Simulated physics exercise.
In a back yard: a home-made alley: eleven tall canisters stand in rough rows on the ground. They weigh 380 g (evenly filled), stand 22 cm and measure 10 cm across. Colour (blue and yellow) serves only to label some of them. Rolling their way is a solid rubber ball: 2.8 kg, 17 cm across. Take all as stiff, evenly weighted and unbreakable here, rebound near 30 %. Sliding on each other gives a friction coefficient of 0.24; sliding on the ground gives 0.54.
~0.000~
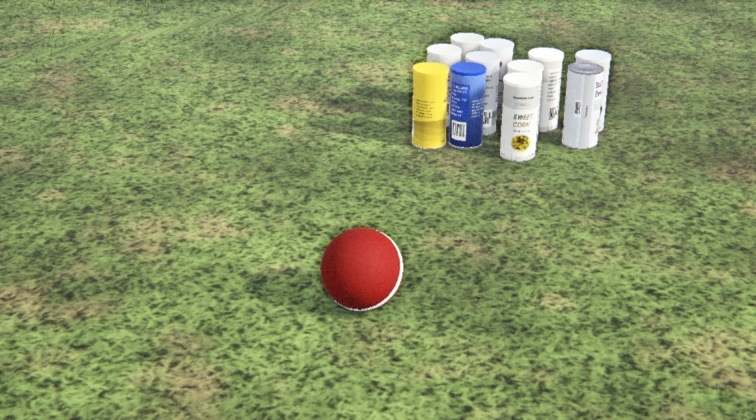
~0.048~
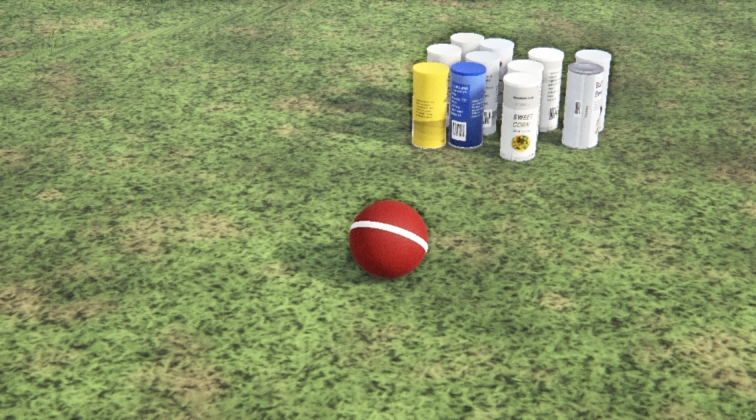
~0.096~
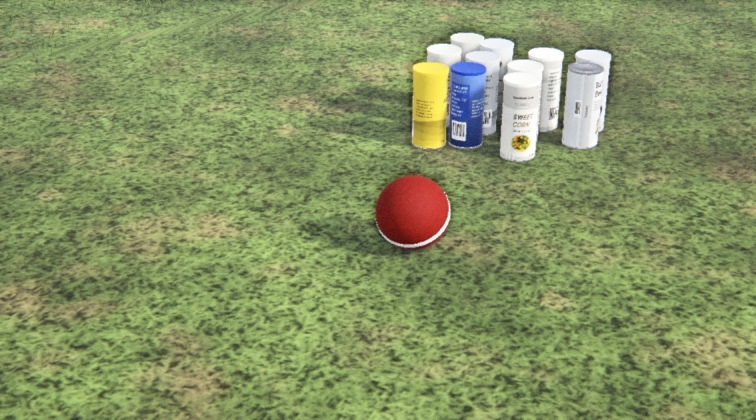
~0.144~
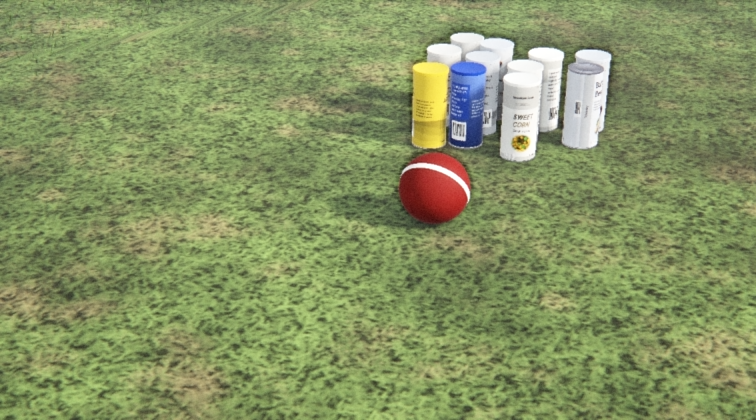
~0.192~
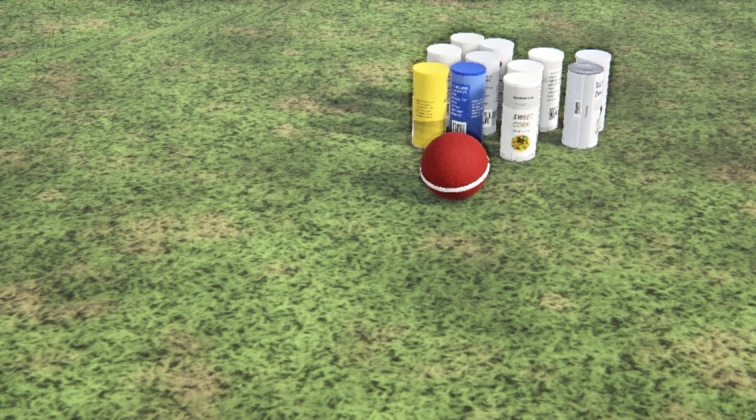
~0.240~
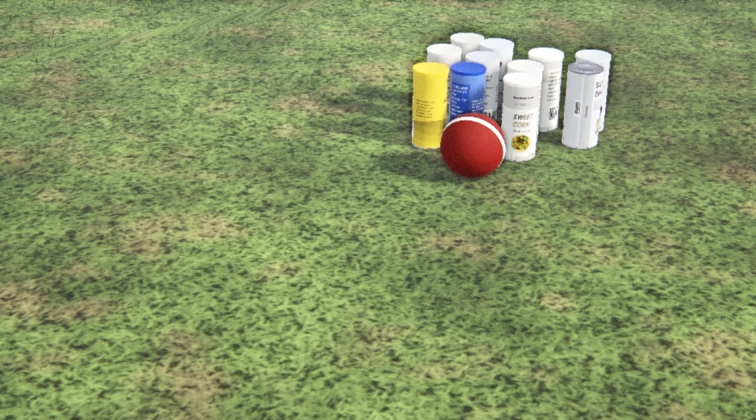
Red ball with a white stripe rolling away across patchy grass, drawing close to a cluster of upright white, blue and yellow canisters.
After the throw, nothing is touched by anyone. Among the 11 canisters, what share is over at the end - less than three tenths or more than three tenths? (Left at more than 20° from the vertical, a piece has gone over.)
I would say upwards of three tenths of them.
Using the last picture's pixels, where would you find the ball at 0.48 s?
Near (524, 90).
Around 0.48 s, ball still moving; 4 of the 11 canisters over; blue canister tipped 9°.
Around 1.00 s, ball still moving; 8 of the 11 canisters over; blue canister tipped 7°.
Finally (1.8 s), ball rolling away; 8 of the 11 canisters over; blue canister displaced 12 cm; yellow canister unmoved. That is 73 per cent. Seen by the last camera, middles, blue canister near (440, 94), yellow canister near (427, 107).
